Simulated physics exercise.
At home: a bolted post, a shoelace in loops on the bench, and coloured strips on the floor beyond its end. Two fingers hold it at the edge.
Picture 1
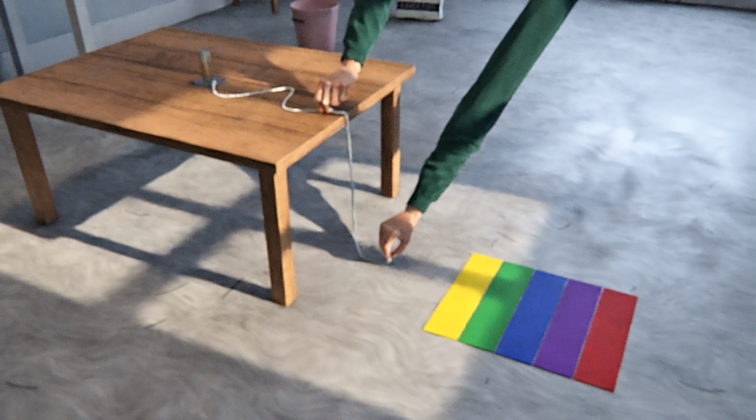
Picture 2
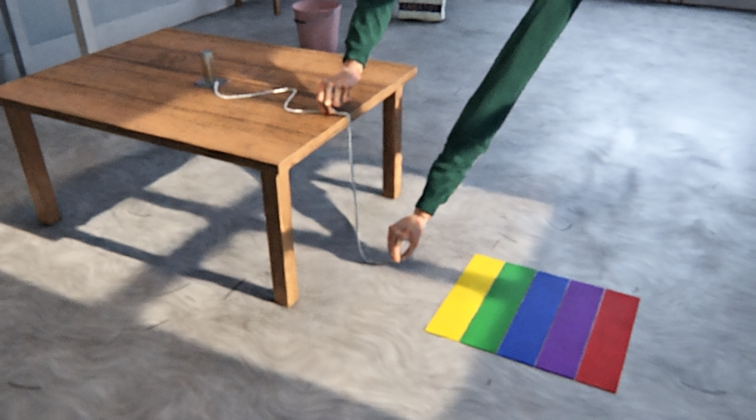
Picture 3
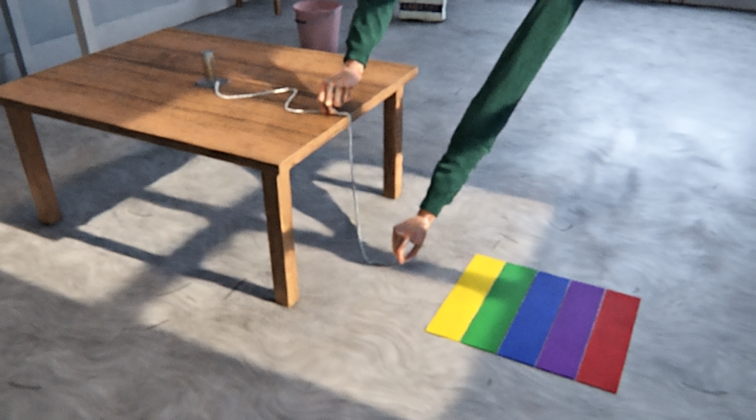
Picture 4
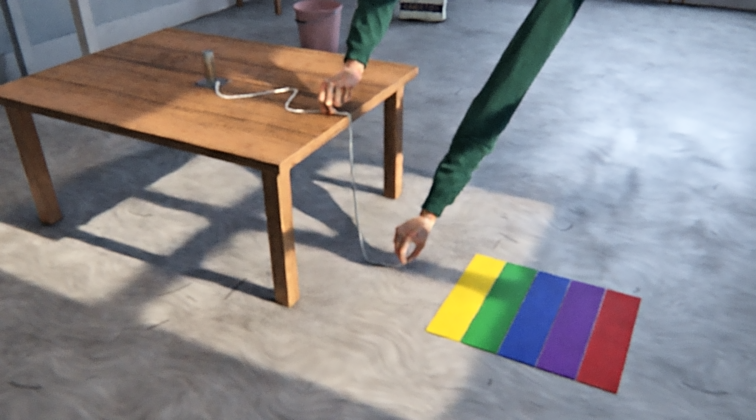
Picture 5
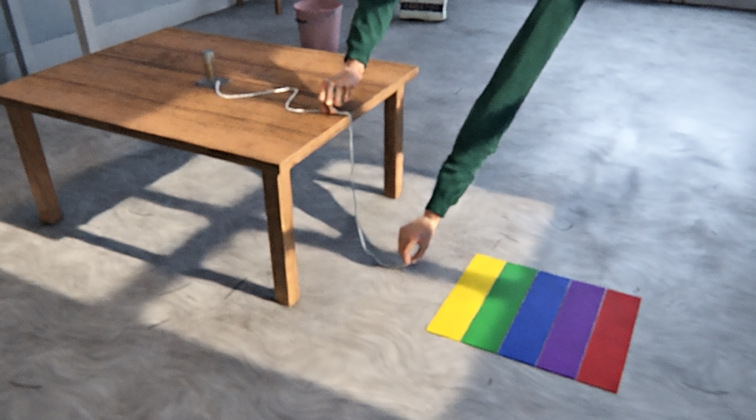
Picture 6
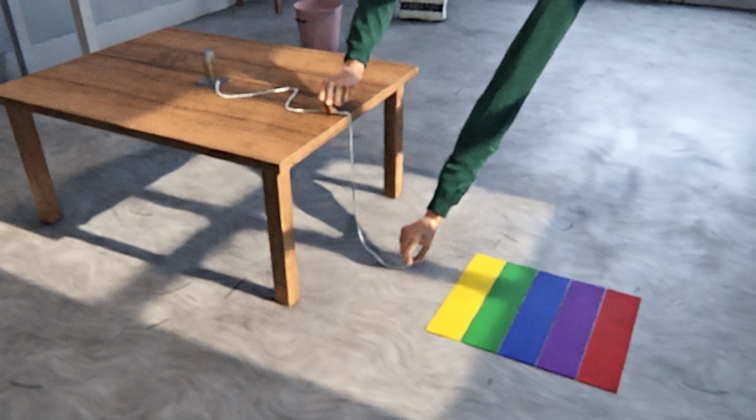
A hand holding the shoelace's lower end moves it slightly right, near the coloured strips.
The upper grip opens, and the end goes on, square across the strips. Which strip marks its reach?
Over purple.
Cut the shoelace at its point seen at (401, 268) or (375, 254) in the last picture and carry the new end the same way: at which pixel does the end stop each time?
Try by try, around (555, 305) and (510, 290).
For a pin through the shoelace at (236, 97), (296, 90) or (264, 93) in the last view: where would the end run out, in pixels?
The places are (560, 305), (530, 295) and (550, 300).
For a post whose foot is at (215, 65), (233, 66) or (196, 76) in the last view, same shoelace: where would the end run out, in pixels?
In that order: (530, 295), (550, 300) and (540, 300).
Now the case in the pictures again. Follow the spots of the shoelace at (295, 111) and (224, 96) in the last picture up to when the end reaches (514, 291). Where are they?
They go to (357, 127) and to (251, 89).
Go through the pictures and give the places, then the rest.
The first picture shows end (391, 256); yellow (449, 319); green (484, 330); blue (520, 341); purple (559, 354); red (599, 366).
The second picture shows end (400, 259); shoelace through (218, 95) (280, 91) (287, 109) (349, 124) (354, 189) (360, 248).
The third picture shows end (404, 260).
The fourth picture shows end (406, 260); shoelace through (219, 94) (281, 90) (288, 109) (350, 124) (354, 189) (363, 248).
The fifth picture shows end (410, 261).
The sixth picture shows end (412, 262); shoelace through (219, 94) (282, 90) (288, 109) (350, 124) (353, 188) (365, 247).
Soon after, end near (514, 291); over green.
After that, end near (554, 302); over blue.
At the stop, end near (578, 309); over purple. The end stops over the purple strip.
